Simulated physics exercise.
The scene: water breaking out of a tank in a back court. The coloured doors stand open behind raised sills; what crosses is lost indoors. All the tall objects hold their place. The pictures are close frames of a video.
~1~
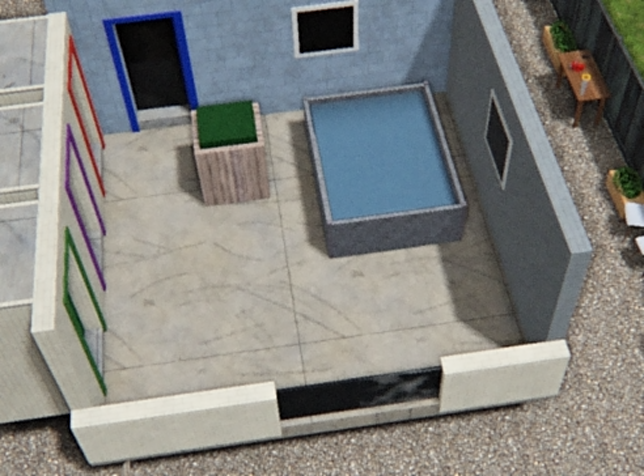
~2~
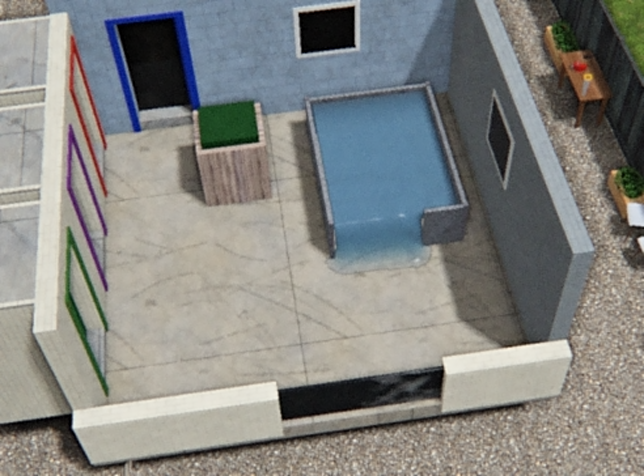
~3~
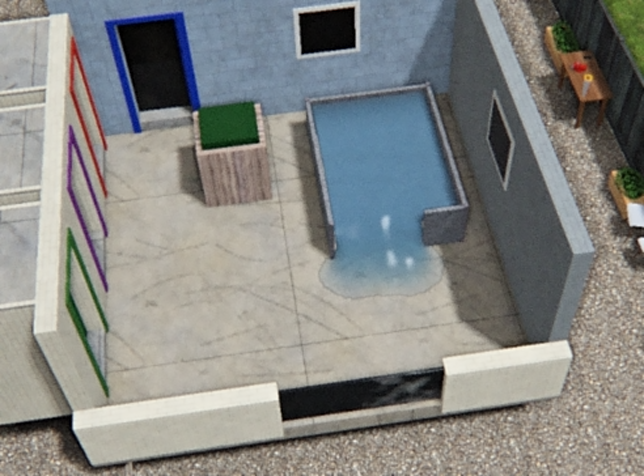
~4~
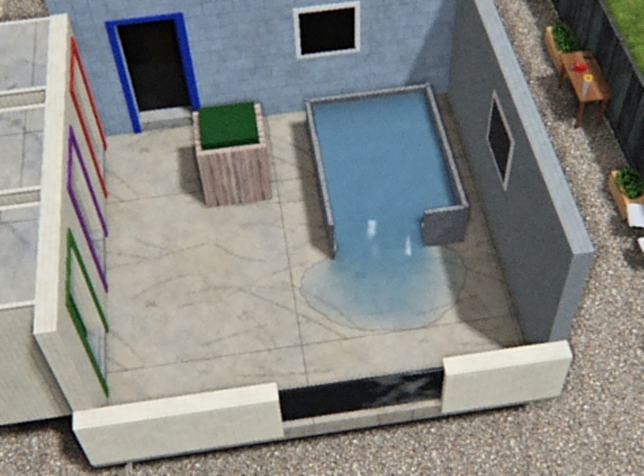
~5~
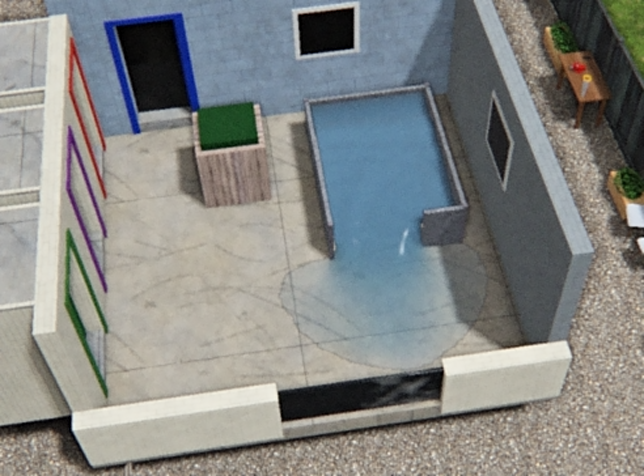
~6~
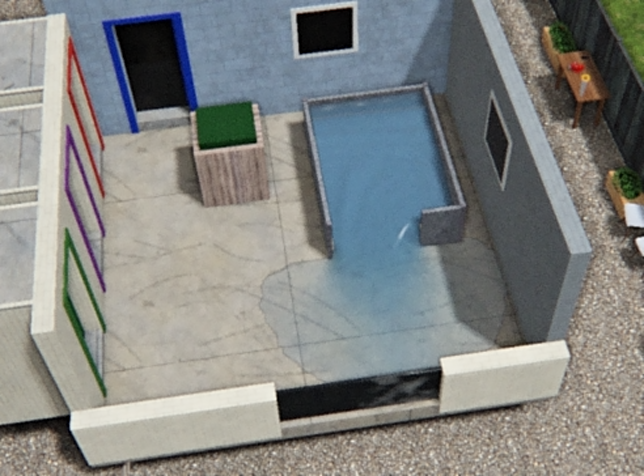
A blue water tank with low grey walls stands toward the right of a walled concrete court, seen from high above and in front by a nearly still camera. A blue-edged doorway, a green-topped wooden box and red, purple and green outlined openings lie leftward. The tank's near wall opens, and water pours through, spreading forward and sideways across the floor in a widening, thinning sheet.
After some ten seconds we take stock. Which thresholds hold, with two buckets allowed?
In the end: The red door stays under that; the blue door stays under that; the purple door stays under that; the green door takes more than that.
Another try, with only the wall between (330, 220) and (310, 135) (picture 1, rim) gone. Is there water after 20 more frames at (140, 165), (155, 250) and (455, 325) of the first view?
In that order: Flooded, under water, not flooded.
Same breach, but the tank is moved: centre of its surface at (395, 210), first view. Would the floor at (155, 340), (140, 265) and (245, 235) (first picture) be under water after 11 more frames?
In that order: Covered, not flooded, free of water.
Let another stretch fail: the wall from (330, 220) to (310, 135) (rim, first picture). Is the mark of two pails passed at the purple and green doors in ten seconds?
One by one: The purple door takes more; the green door is over.
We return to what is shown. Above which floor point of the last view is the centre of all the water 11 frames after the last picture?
Close to (370, 269).
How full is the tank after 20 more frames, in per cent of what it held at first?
Close to 36 %.
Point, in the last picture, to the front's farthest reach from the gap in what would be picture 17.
Close to (106, 436).
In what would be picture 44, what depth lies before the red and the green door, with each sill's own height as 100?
Near 40 and 150 in a hundred.
A moment on, water covers 35 % of the floor; the red door not reached, the blue door not reached, the purple door not reached, the green door not reached.
Next, water covers 40 % of the floor; the red door not reached, the blue door not reached, the purple door not reached, the green door not reached.
Then, water covers 60 % of the floor; the red door not reached, the blue door not reached, the purple door wet at the sill, nothing in, the green door over two buckets in.
Later, water covers 90 % of the floor; the red door wet at the sill, nothing in, the blue door wet at the sill, nothing in, the purple door wet at the sill, nothing in, the green door far over two buckets in.
In the end, water covers 95 % of the floor; the red door wet at the sill, nothing in, the blue door wet at the sill, nothing in, the purple door wet at the sill, nothing in, the green door far over two buckets in.
